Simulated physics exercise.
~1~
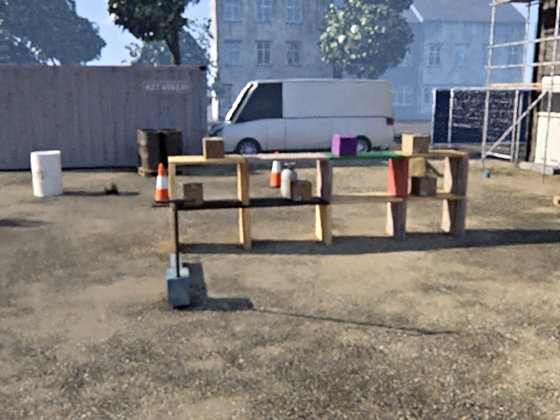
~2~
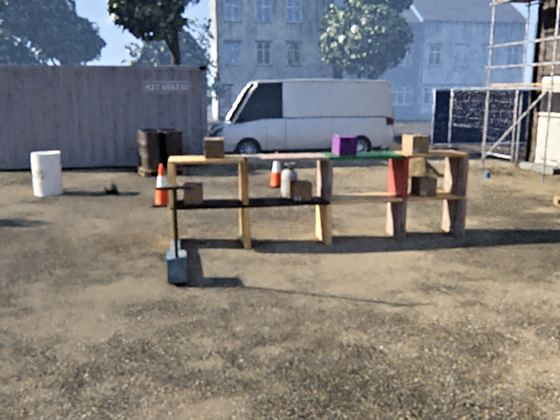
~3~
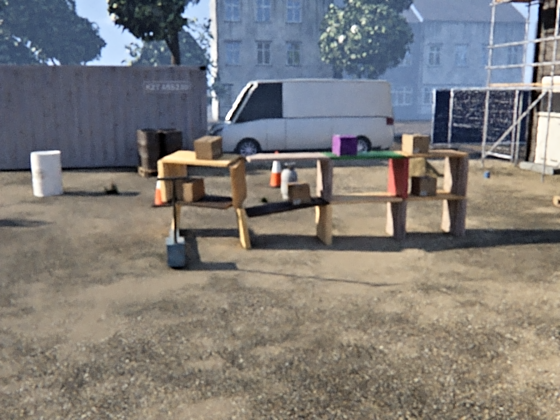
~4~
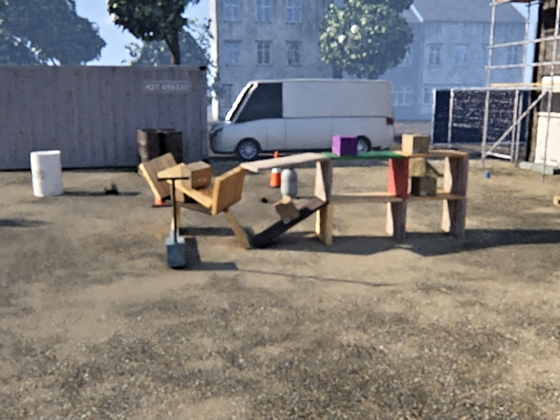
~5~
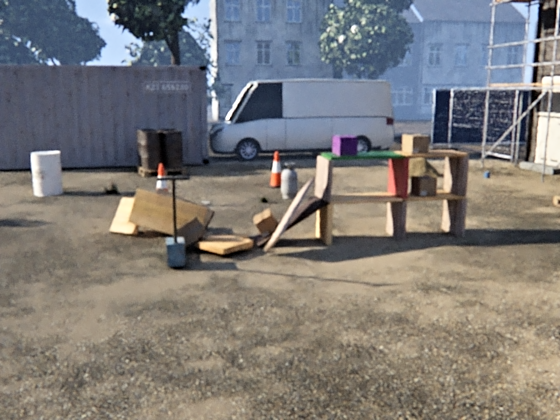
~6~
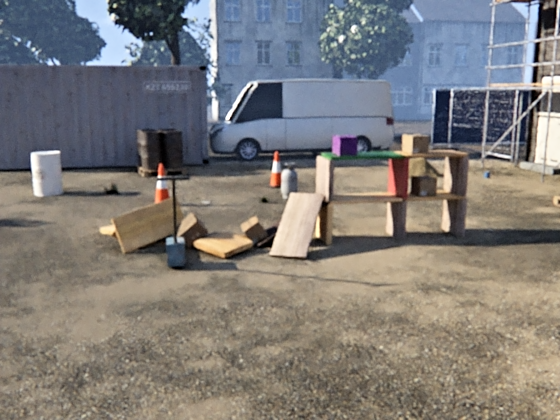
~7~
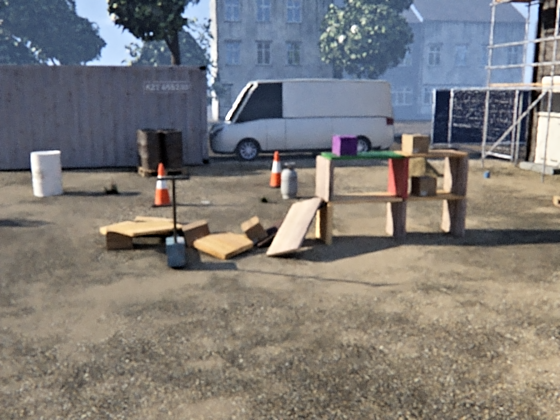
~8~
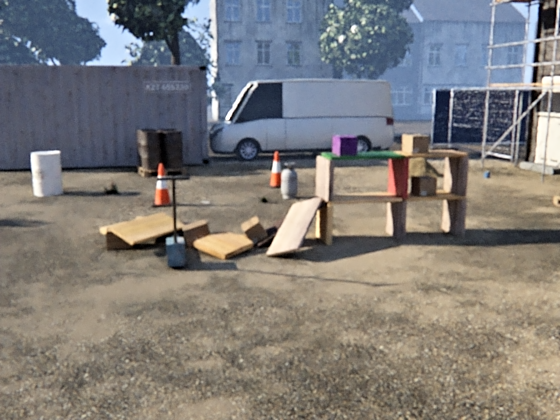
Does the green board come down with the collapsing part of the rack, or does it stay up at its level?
The green board stays up at its level, on the right part of the rack that remains standing.
